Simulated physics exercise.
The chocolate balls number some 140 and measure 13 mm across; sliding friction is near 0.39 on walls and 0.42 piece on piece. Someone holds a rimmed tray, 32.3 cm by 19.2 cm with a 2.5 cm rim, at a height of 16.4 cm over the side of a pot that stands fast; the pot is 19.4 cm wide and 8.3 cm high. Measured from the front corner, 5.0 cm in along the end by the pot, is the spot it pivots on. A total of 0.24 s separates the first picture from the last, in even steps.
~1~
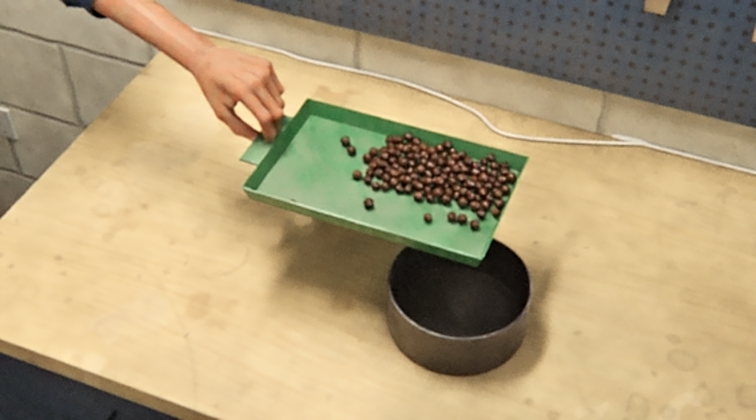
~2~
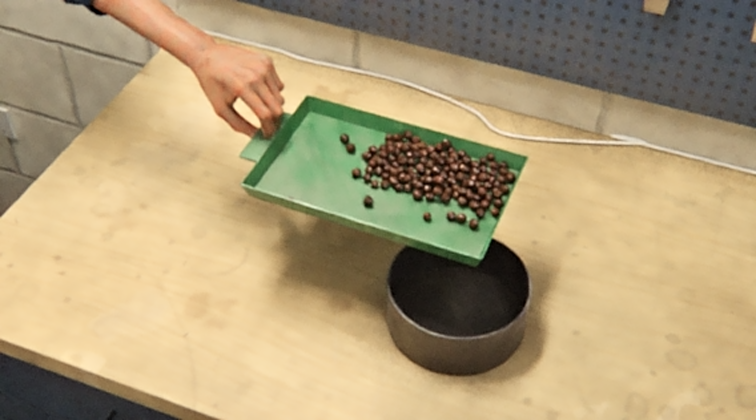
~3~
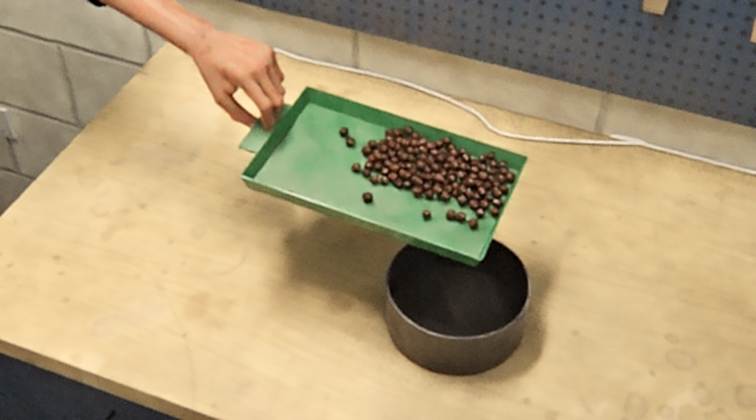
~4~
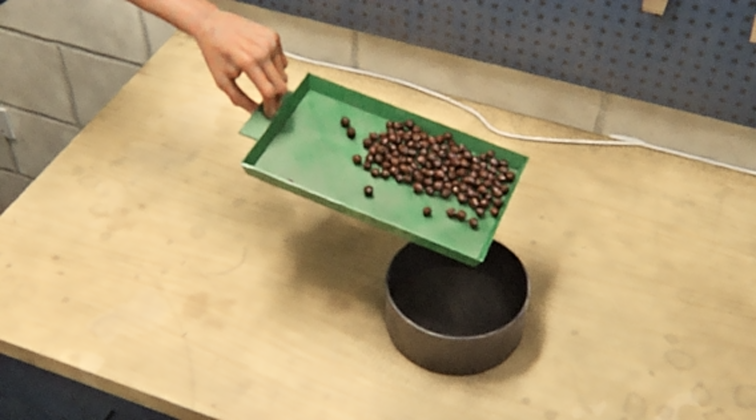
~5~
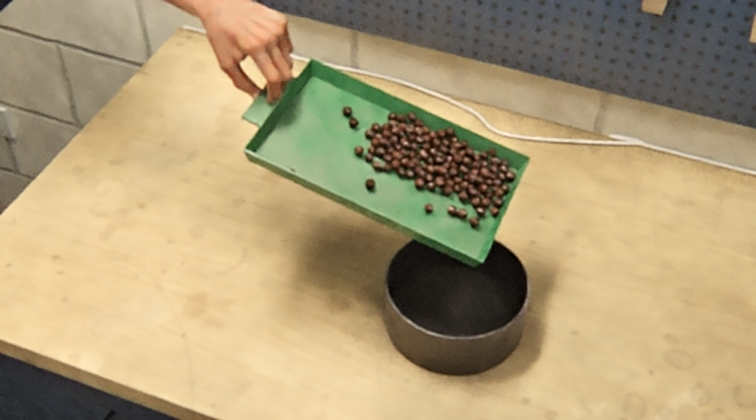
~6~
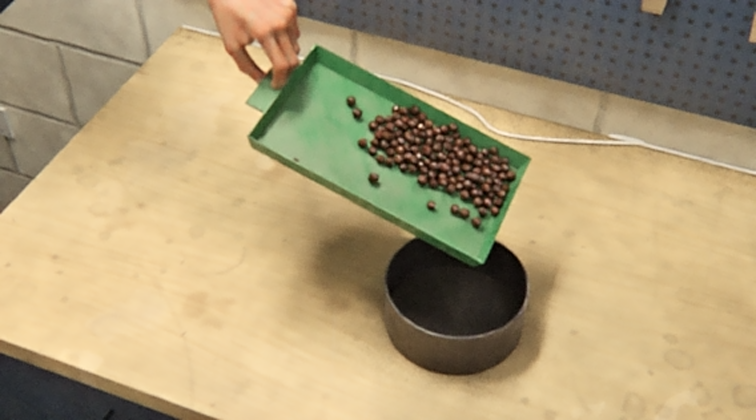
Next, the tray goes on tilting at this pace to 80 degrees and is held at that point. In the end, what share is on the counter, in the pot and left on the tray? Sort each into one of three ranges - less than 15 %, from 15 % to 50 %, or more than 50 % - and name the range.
Ranges: Counter: More than 50 %; pot: From 15 % to 50 %; tray: Less than 15 %.
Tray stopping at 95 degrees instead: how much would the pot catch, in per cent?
Roughly 35 %.
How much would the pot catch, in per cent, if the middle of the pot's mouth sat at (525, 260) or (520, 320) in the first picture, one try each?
I'd say close to 80 percent for the first spot and 60 percent for the second.
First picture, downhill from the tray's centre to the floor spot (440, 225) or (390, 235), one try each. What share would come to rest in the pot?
Near 60 and 90 per cent, in that order.
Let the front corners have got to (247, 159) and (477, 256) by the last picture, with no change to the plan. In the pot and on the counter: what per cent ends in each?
Per cent by place - pot 55, counter 45.
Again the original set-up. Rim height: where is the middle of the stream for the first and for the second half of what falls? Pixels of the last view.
Around (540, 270), then (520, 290).
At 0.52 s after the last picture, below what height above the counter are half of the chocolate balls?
I'd say near 20 cm.
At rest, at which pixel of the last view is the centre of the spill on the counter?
I'd put it near (584, 311).
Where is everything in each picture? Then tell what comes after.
In the first frame, tray tilt 0 degrees, front corners at (249, 185) and (478, 253); middle of the pieces at (436, 172); pot at (460, 282).
In the second frame, tray tilt 1 degrees, front corners at (248, 182) and (478, 253); middle of the pieces at (436, 171).
In the third frame, tray tilt 4 degrees, front corners at (248, 174) and (478, 253), lowest corner right front; middle of the pieces at (436, 168).
In the fourth frame, tray tilt 8 degrees, front corners at (248, 161) and (478, 254), lowest corner right front; middle of the pieces at (437, 164).
In the fifth frame, tray tilt 13 degrees, front corners at (251, 148) and (479, 255), lowest corner right front; middle of the pieces at (439, 160).
In the sixth frame, tray tilt 18 degrees, front corners at (255, 135) and (480, 256), lowest corner right front; middle of the pieces at (442, 157); pot at (457, 281).
Then, 0.31 s after the last picture, tilt 48 degrees; the tray holds 100 %, the pot 0 %.
Then, 0.52 s after the last picture, tilt 69 degrees; the tray holds 90 %, the pot 0 %.
Then, 0.84 s after the last picture, tilt 80 degrees; the tray holds 25 %, the pot 20 %.
In the end, counter 65 %, pot 35 %, tray 0 %.
